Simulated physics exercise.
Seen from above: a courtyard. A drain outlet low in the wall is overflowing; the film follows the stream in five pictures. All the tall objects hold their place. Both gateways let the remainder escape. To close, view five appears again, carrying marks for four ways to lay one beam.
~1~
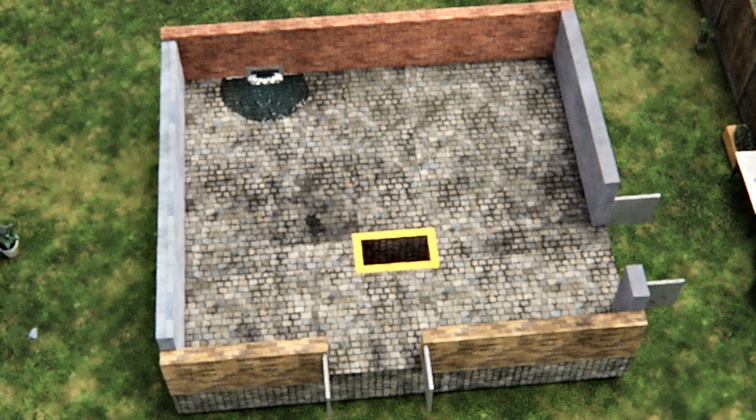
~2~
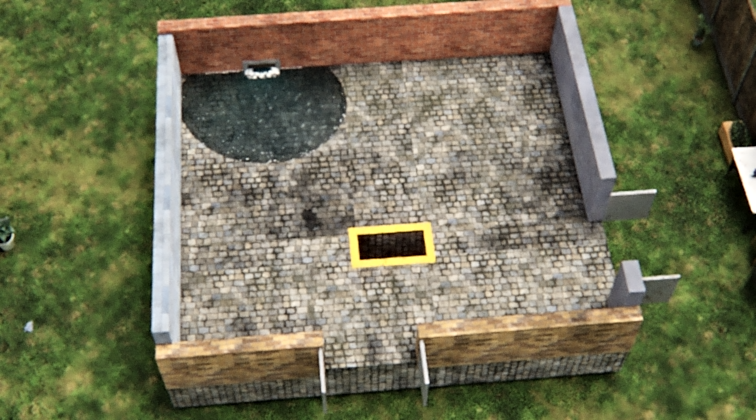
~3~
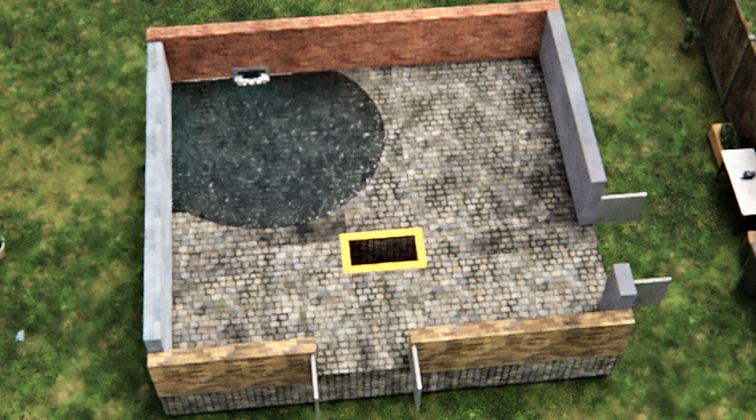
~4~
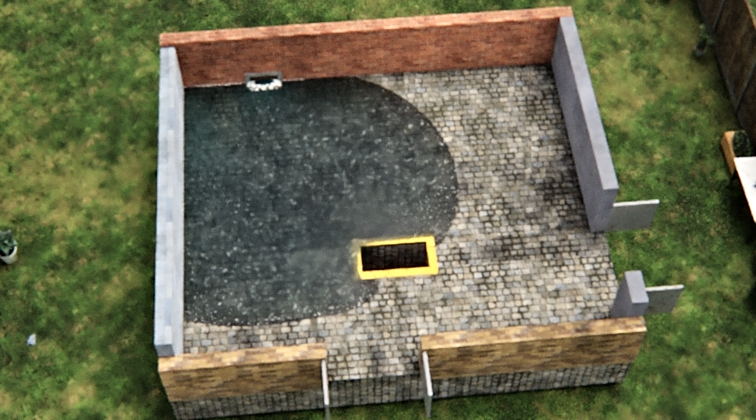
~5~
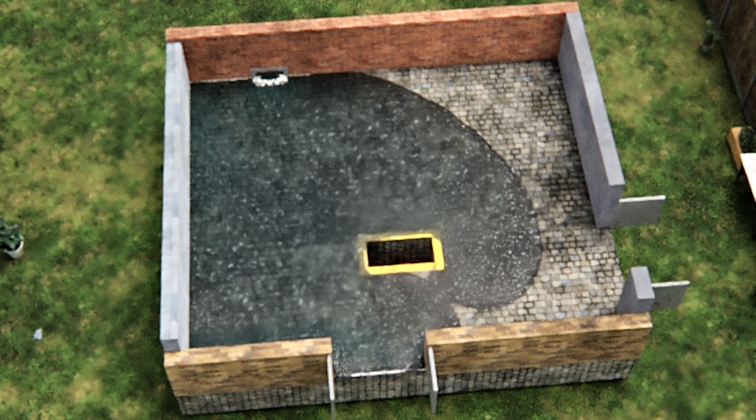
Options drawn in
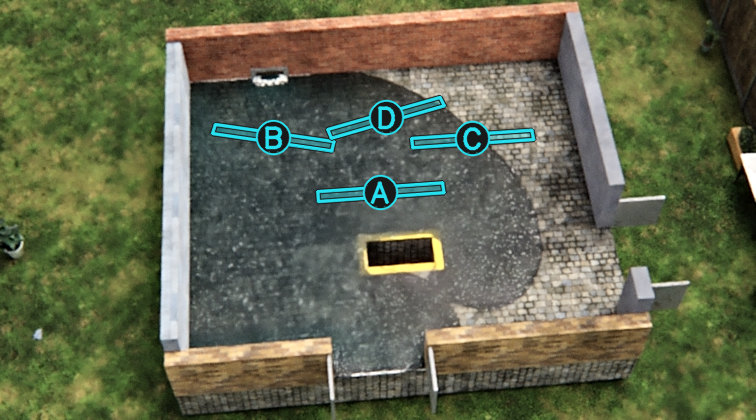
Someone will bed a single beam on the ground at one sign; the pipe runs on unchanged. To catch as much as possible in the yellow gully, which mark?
Best: C.
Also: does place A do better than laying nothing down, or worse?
Worse.
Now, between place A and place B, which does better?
B it is.
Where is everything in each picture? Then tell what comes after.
In the first picture, outfall at (265, 71); yellow gully at (396, 250); open gate at (601, 266); open gate at (374, 357); 3 % of the ground under water, visible out to (299, 106); yellow gully still dry.
In the second picture, 13 % of the ground under water, visible out to (253, 159); yellow gully still dry.
In the third picture, 26 % of the ground under water, visible out to (316, 214); yellow gully still dry.
In the fourth picture, 47 % of the ground under water, visible out to (262, 322); yellow gully taking water.
In the fifth picture, 66 % of the ground under water, visible out to (507, 295); yellow gully taking water.
In cyan, A from (318, 196) to (443, 187); B from (213, 129) to (332, 146); C from (412, 143) to (532, 134); D from (329, 133) to (442, 101).
If A is chosen, about 10 % of the stream goes into the yellow gully, about 90 % out by the gates.
If B is chosen, about 15 % of the stream goes into the yellow gully, about 84 % out by the gates.
If C is chosen, about 24 % of the stream goes into the yellow gully, about 75 % out by the gates.
If D is chosen, about 19 % of the stream goes into the yellow gully, about 80 % out by the gates.
